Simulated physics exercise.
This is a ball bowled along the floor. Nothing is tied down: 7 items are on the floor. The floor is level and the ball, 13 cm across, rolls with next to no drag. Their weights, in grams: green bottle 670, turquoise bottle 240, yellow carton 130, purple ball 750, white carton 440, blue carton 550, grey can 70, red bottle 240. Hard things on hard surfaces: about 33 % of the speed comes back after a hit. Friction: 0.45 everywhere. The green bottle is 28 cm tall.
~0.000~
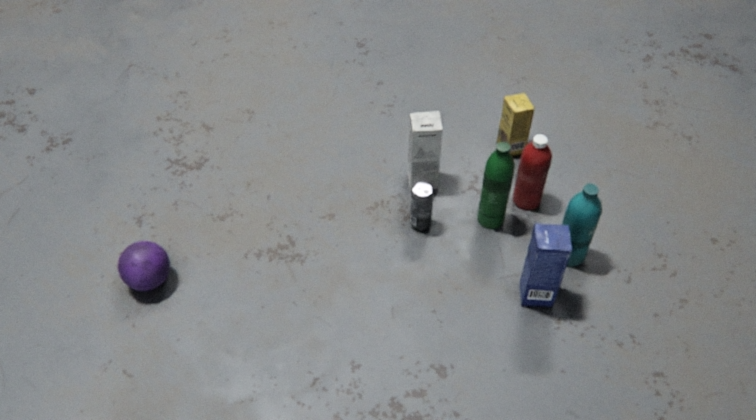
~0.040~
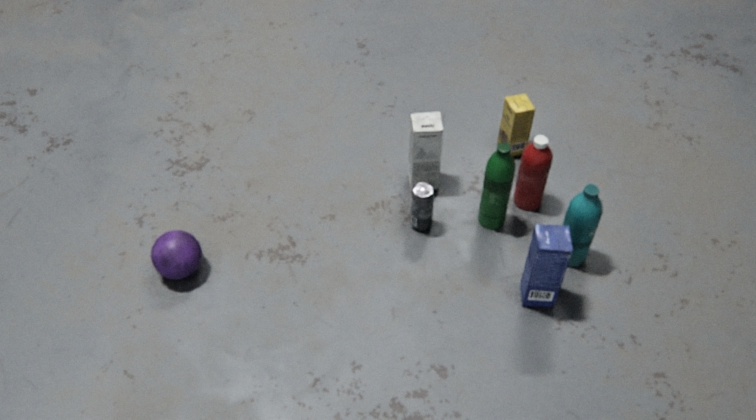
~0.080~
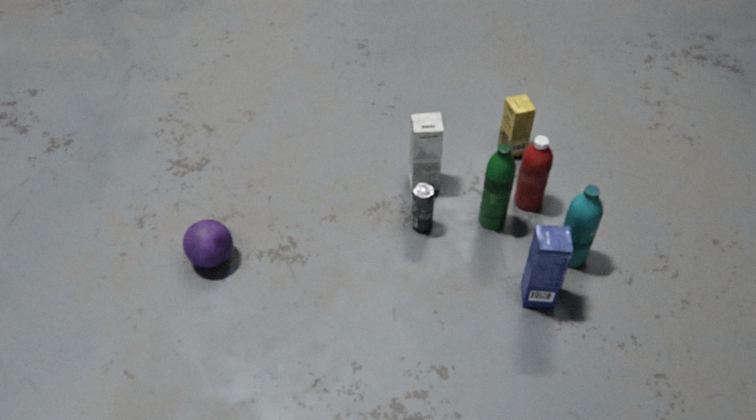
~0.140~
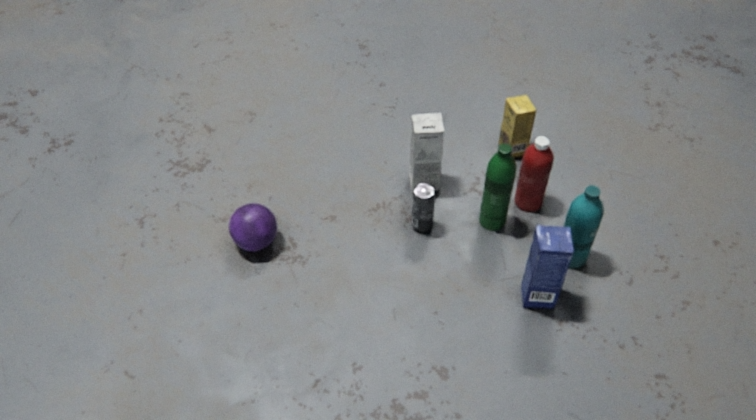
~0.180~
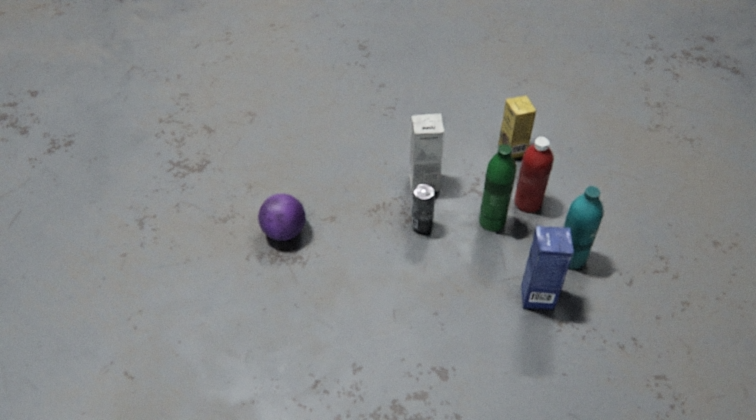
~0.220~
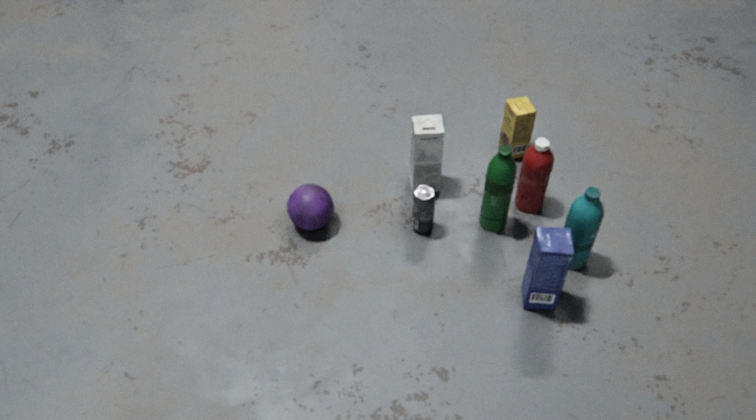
On a scuffed grey floor, a purple ball rolled from the left toward the right and slightly away, drawing closer to a group of bottles, cartons and a small can, which all stayed still.
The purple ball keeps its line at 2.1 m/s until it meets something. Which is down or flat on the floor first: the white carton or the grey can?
It is the former, the white carton.
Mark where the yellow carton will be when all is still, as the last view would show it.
Around (567, 130).
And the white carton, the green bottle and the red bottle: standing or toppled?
The white carton tips over; the green bottle is still upright; the red bottle is still upright.
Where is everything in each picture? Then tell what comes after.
In the first picture, 0 cm rolled; purple ball (144, 266); white carton (424, 152); grey can (422, 207).
In the second picture, 8 cm rolled; purple ball (177, 255); yellow carton (516, 126).
In the third picture, 16 cm rolled; purple ball (208, 244); red bottle (535, 172).
In the fourth picture, 29 cm rolled; purple ball (253, 227); turquoise bottle (581, 225).
In the fifth picture, 37 cm rolled; purple ball (282, 217); blue carton (546, 270).
In the sixth picture, 45 cm rolled; purple ball (310, 207); white carton (426, 155); grey can (423, 210).
Around 0.72 s, 109 cm rolled; purple ball near (485, 113); white carton at 53° to upright near (522, 133); yellow carton on its side.
Around 1.42 s, 180 cm rolled; purple ball near (614, 17); white carton at 75° to upright near (557, 143); yellow carton on its side.
Finally (2.2 s), on their side or leaning hard on the floor, yellow carton and white carton; the other 5 still in place (within 8 cm). Final places as that camera would see them, white carton near (581, 169), grey can near (423, 210). White carton went at 0.64 s; grey can was never lost.
